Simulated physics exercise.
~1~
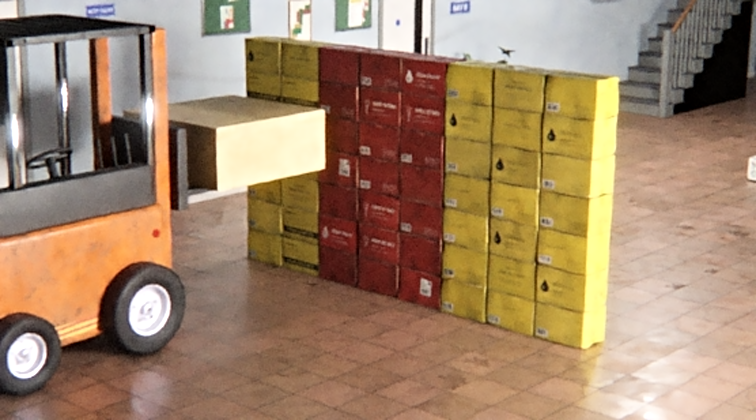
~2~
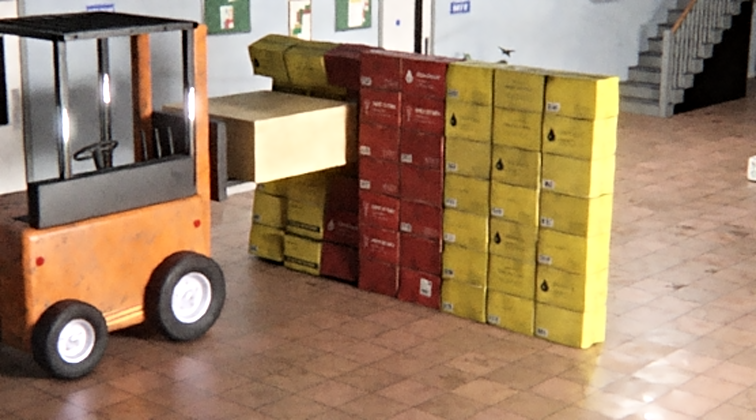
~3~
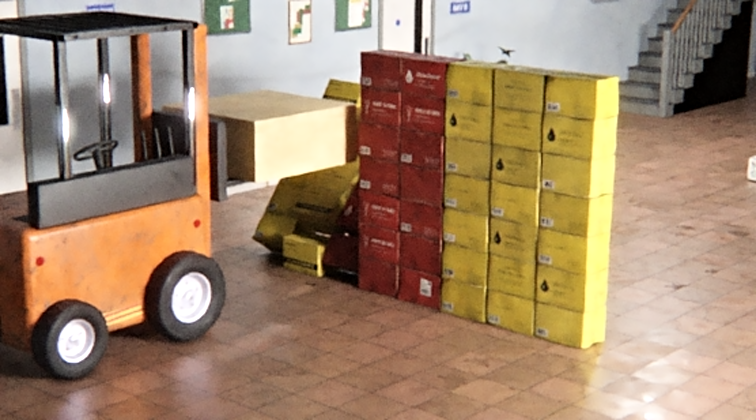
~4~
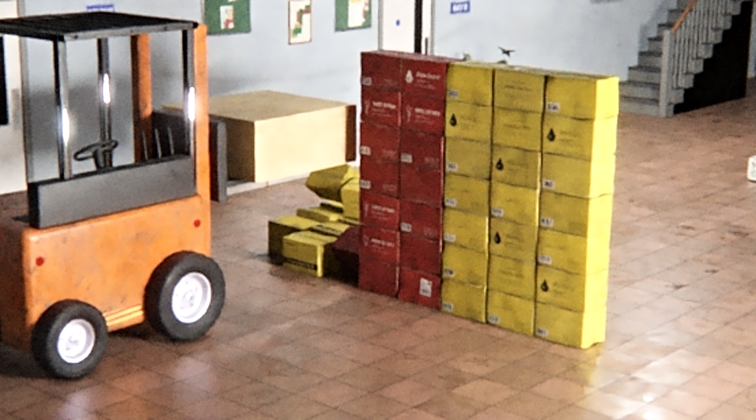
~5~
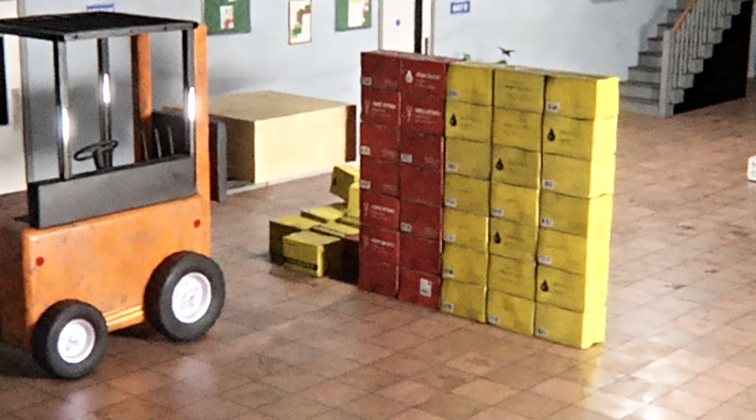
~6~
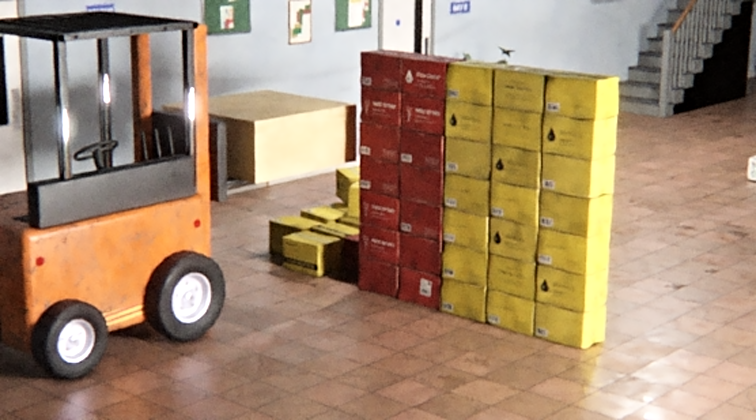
In a tiled hall with pale walls and a staircase at the far right, seen from slightly above by a still camera, a wall of stacked cartons stands in yellow, red and yellow bands. At the left, an orange forklift holds a large tan case against the wall's left part. The forklift moves right, and the case shoves the upper cartons there, tilting them. It then stops while the left yellow columns and the nearest red cartons topple behind the wall. They settle in a low heap, leaving the remaining red and right-hand yellow columns upright.
